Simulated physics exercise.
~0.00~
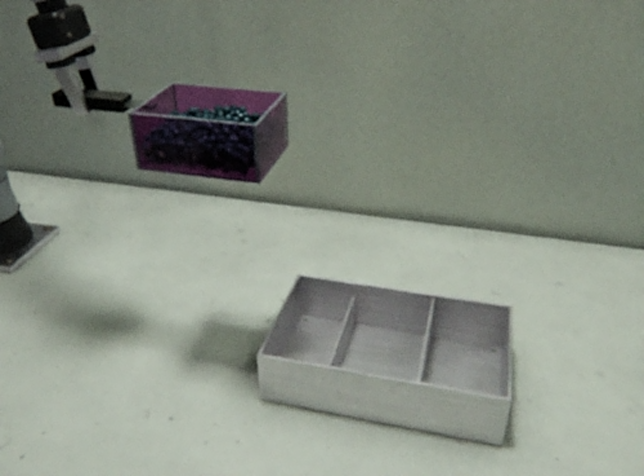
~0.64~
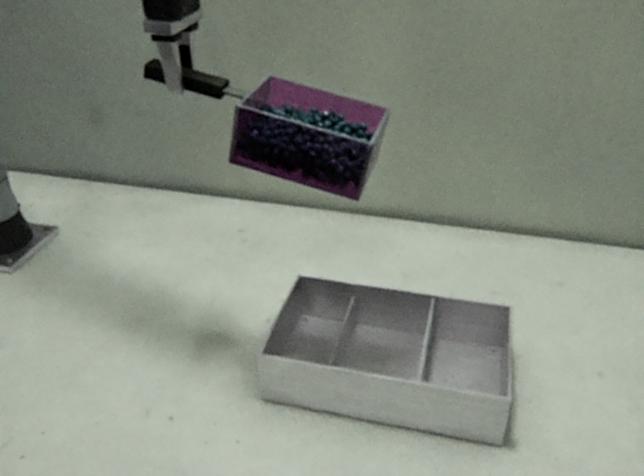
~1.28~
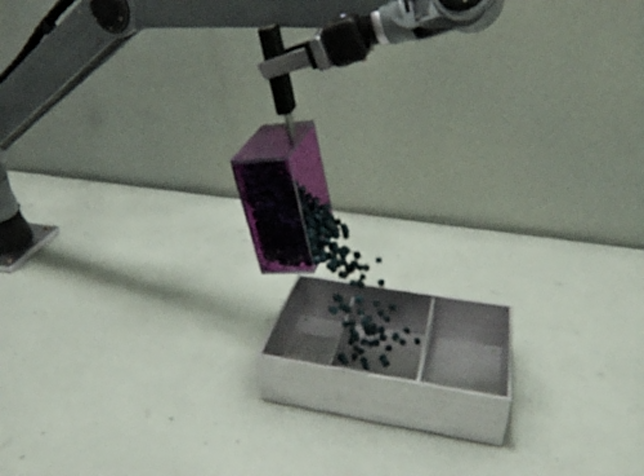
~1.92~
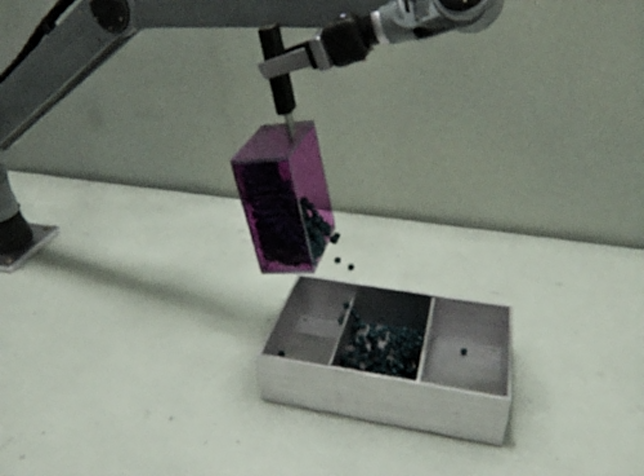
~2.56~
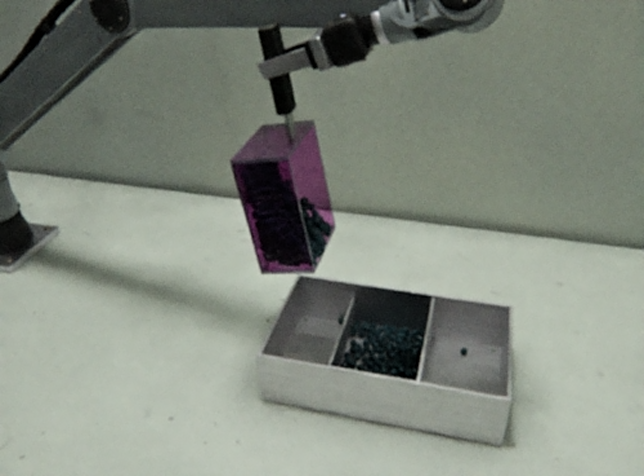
Above a pale tabletop, a robot arm moves a purple box right and tips it, spilling dark beads mostly into a crate's middle compartment.
